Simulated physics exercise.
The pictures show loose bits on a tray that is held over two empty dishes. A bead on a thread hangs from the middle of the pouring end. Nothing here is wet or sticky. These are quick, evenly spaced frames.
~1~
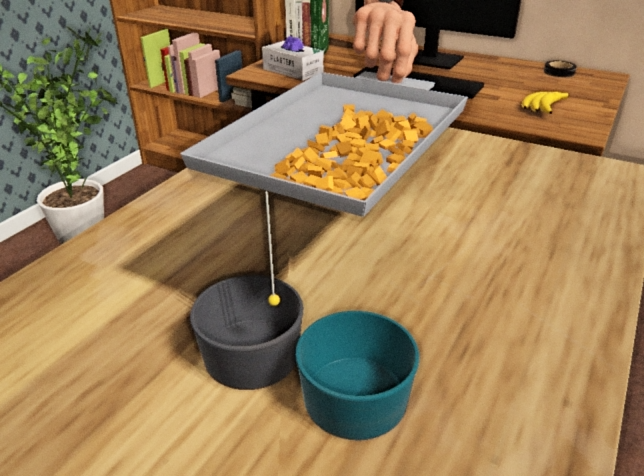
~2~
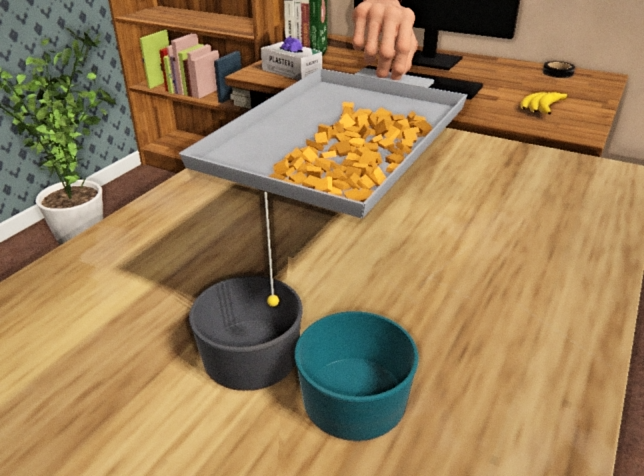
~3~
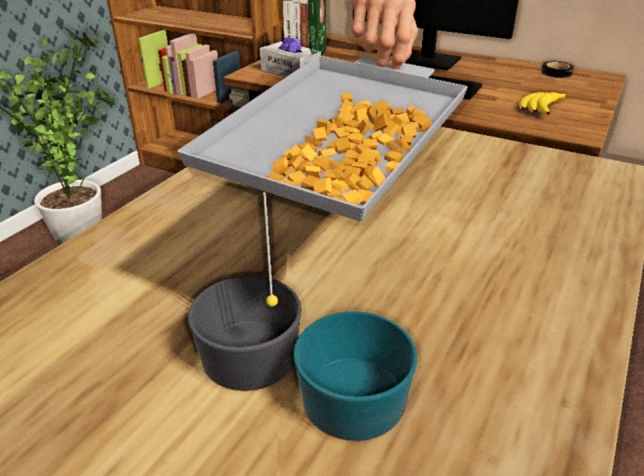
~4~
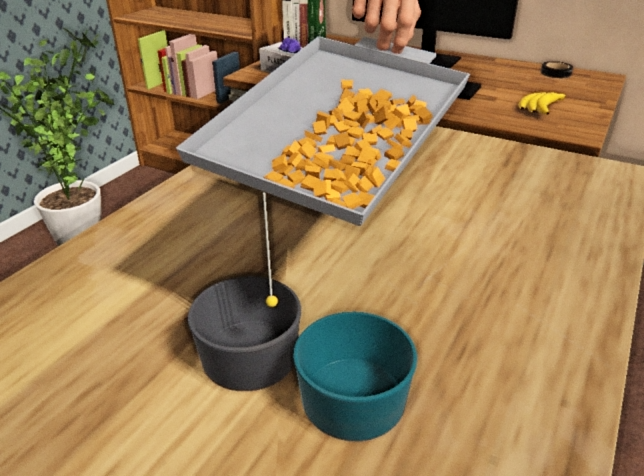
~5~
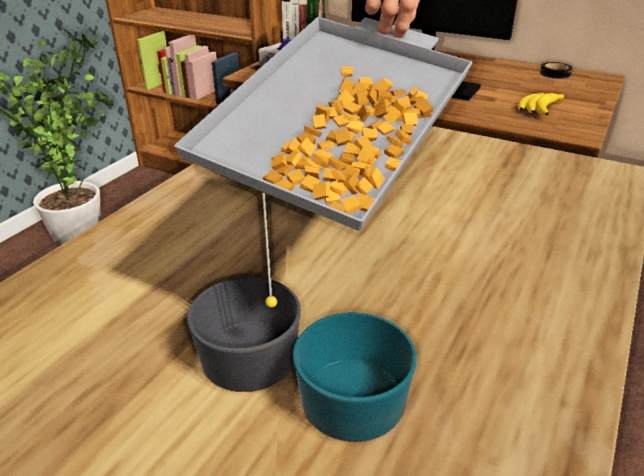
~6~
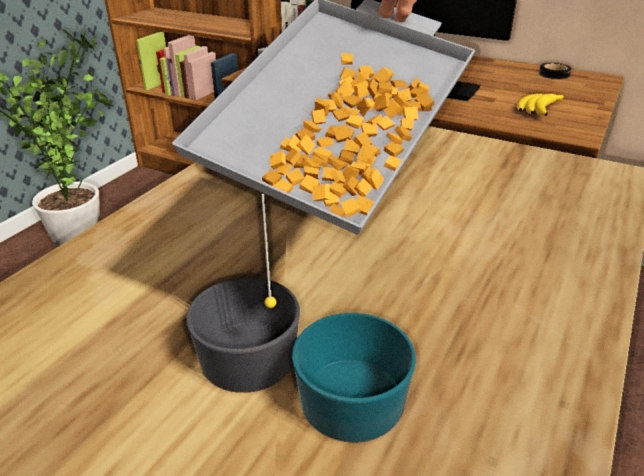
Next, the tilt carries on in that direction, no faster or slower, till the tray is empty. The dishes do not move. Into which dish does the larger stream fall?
It favours the right-hand dish.
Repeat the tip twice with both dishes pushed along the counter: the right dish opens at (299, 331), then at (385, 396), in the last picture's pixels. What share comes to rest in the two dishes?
First some 60, then 40 per cent.
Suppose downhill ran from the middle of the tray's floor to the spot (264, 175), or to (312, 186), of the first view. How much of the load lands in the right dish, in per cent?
About 0 and 60 per cent.
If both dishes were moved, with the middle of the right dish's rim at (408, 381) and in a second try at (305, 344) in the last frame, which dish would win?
In turn: The dish on the left; right.
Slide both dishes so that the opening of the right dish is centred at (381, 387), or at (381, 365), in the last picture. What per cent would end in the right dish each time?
Near 30 % and 60 %.
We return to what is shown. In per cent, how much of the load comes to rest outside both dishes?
Close to 10 per cent.
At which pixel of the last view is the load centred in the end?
Near (341, 389).
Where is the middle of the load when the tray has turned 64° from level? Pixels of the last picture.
Roughly at (354, 174).
Just after the last frame, tray tipped steeply; every one on the tray.
A moment on, tray tipped past a quarter turn; roughly a quarter on the tray; roughly half in the right dish; just a few outside both; roughly a quarter in the air.
Further on, tray tipped past a quarter turn; almost all in the right dish; about a tenth outside both.
When it is over, tray tipped past a quarter turn; almost all in the right dish; not one in the left dish; about a tenth outside both.
